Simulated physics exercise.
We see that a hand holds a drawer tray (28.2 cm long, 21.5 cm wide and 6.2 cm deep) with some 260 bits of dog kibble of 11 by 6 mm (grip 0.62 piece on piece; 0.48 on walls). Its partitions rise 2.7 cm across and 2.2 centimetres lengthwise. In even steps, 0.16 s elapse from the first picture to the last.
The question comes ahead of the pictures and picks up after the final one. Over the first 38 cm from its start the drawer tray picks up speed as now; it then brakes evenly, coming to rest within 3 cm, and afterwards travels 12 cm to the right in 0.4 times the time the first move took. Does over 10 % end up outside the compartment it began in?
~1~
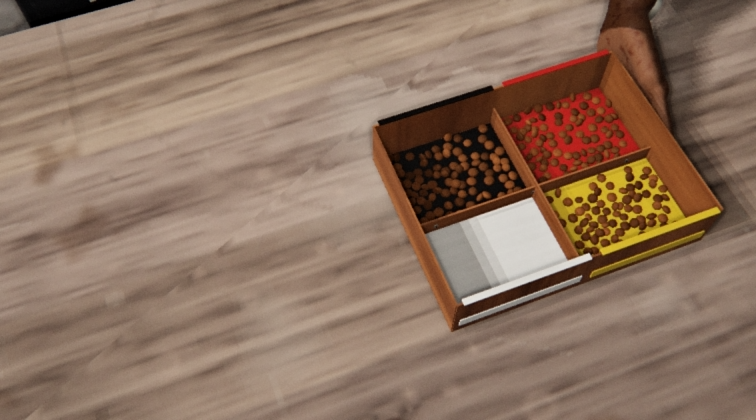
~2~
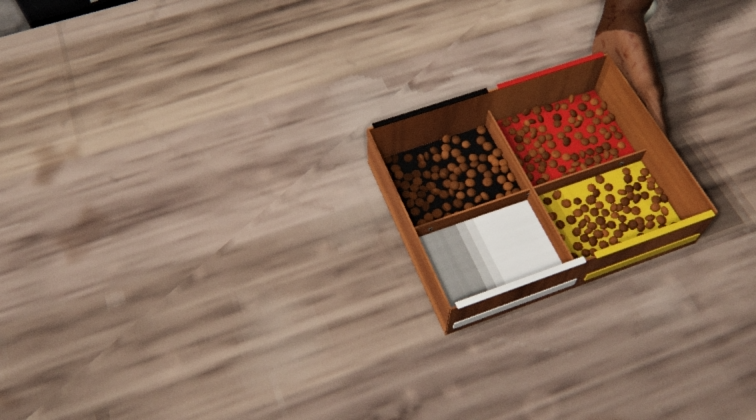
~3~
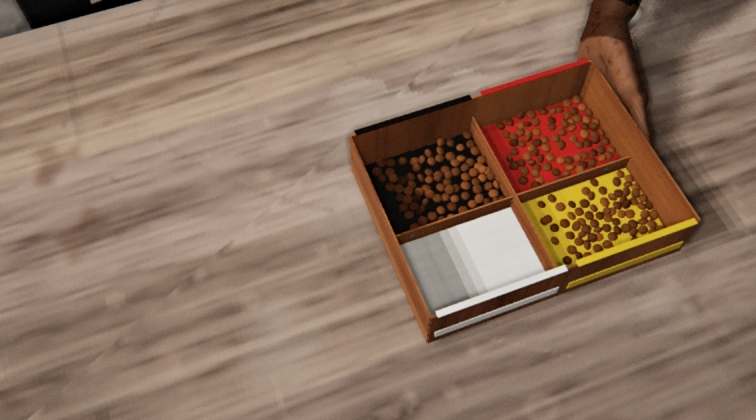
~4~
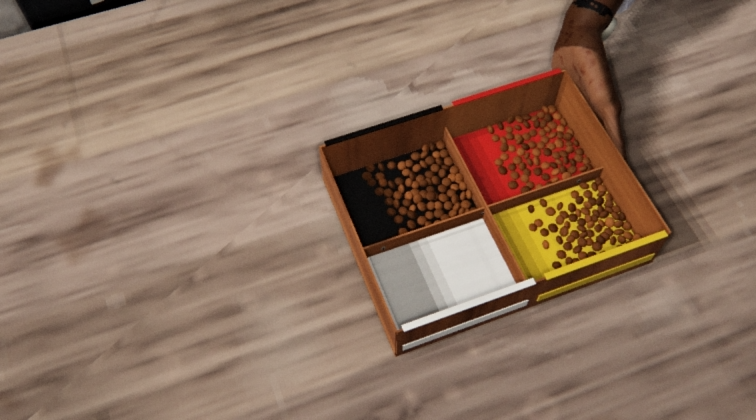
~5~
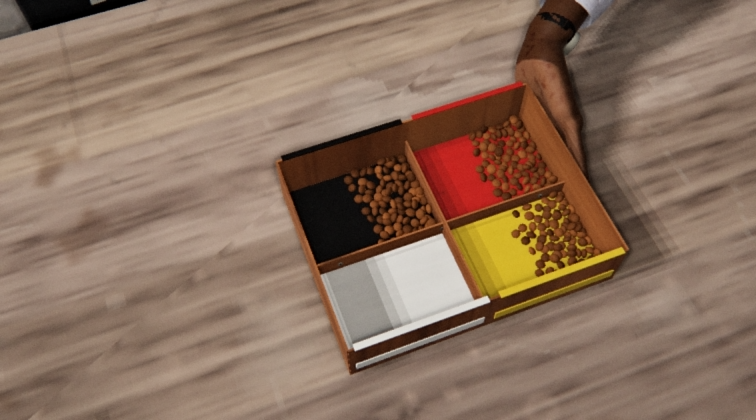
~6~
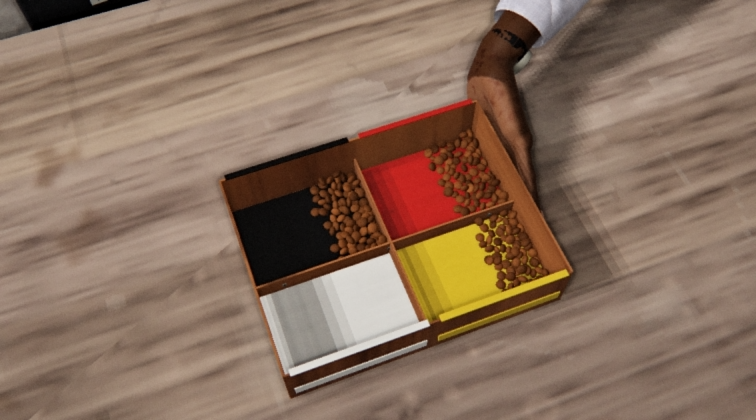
The mess goes beyond ten percent.
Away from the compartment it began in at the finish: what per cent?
About 35%.
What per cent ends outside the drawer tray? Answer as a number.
Close to 25 in a hundred.
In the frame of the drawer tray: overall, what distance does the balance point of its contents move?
The shift is about 4.5 cm.
Then, 0.10 s after the last picture, tilt 0 degrees; red 35 %, black 35 %, yellow 35 %; 0 % away from where they began.
Then, 0.19 s after the last picture, tilt 0 degrees; red 25 %, black 35 %, yellow 30 %, in the air 10 %; 15 % away from where they began.
Then, 0.27 s after the last picture, tilt 0 degrees; red 30 %, black 20 %, yellow 25 %, in the air 25 %; 35 % away from where they began.
Then, 0.34 s after the last picture, tilt 0 degrees; red 30 %, black 20 %, yellow 25 %, in the air 25 %; 35 % away from where they began.
In the end, red 30 %, black 20 %, outside 25 %, yellow 25 %; 35 % away from where they began.
